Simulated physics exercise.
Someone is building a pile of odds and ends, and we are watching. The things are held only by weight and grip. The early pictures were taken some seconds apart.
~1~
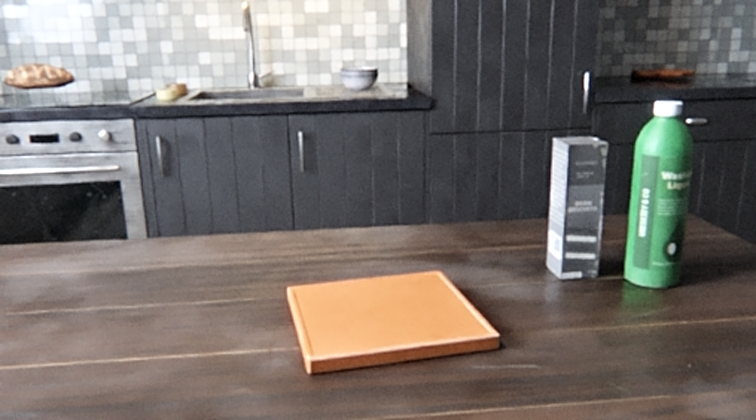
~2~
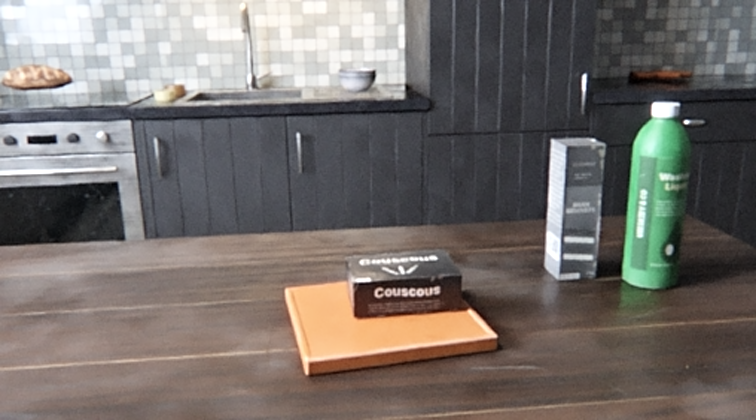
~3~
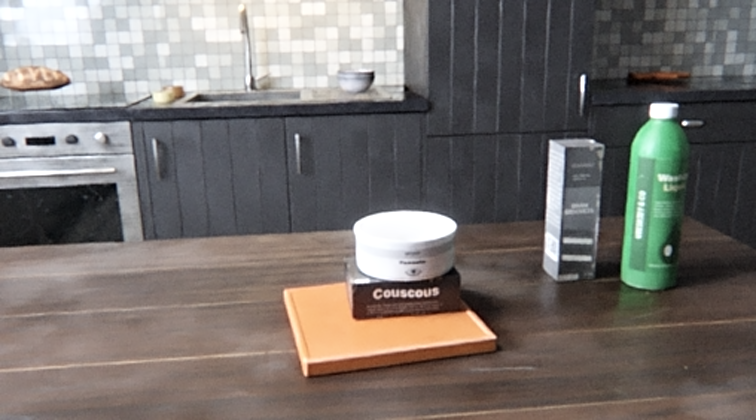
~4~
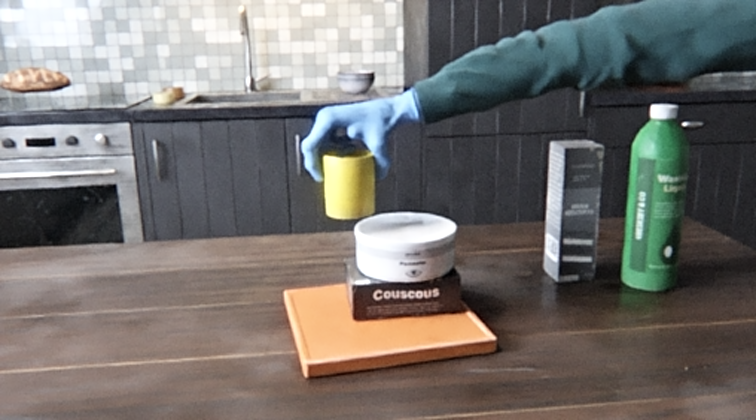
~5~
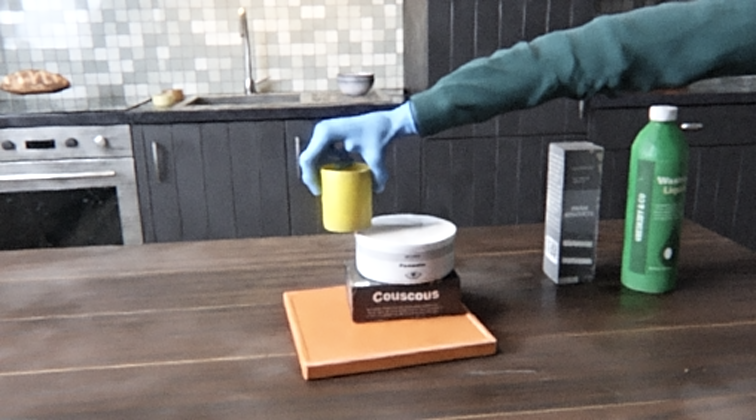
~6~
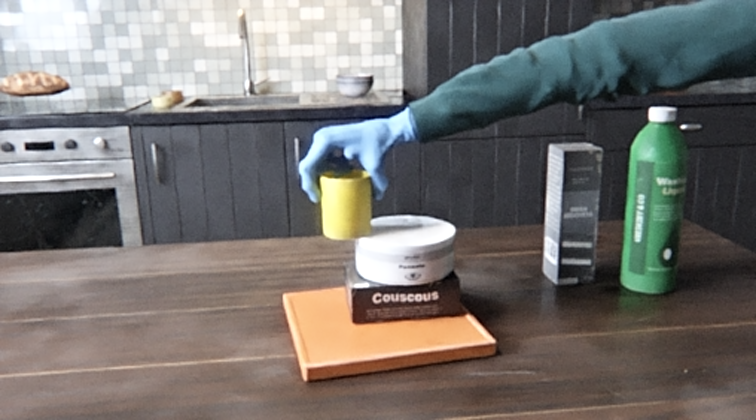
A black couscous packet appears on the orange tray on a dark wooden table, followed by a white tub on top of it. A blue-gloved hand then lowers a yellow cup a short way to the tub's left edge, still gripping it, while the grey carton and green bottle stand at right.
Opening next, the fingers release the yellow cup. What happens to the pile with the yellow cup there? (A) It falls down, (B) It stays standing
A, it falls down.
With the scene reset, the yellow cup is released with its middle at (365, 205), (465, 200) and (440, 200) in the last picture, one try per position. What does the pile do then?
The pile does not fall at first, goes down second and does not fall third.
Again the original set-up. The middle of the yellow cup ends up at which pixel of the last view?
Near (305, 286).
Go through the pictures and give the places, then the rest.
In the first frame, the last thing is not in view yet; green bottle (660, 194).
In the second frame, the last thing is not in view yet; orange tray (382, 316).
In the third frame, the last thing is not in view yet; white tub (406, 244).
The fourth frame shows coming down; yellow cup (350, 183); black packet (400, 284).
The fifth frame shows coming down; yellow cup (347, 197); grey carton (572, 212).
The sixth frame shows set down, still held; yellow cup (347, 204); green bottle (655, 200).
Then, 0.40 s past the last view, yellow cup now fallen.
Then, 1.40 s past the last view, nothing new.
Finally, fallen, yellow cup; the other 5 still in place. Final places as the last picture's camera would see them, yellow cup near (305, 287). The pile loses its balance.
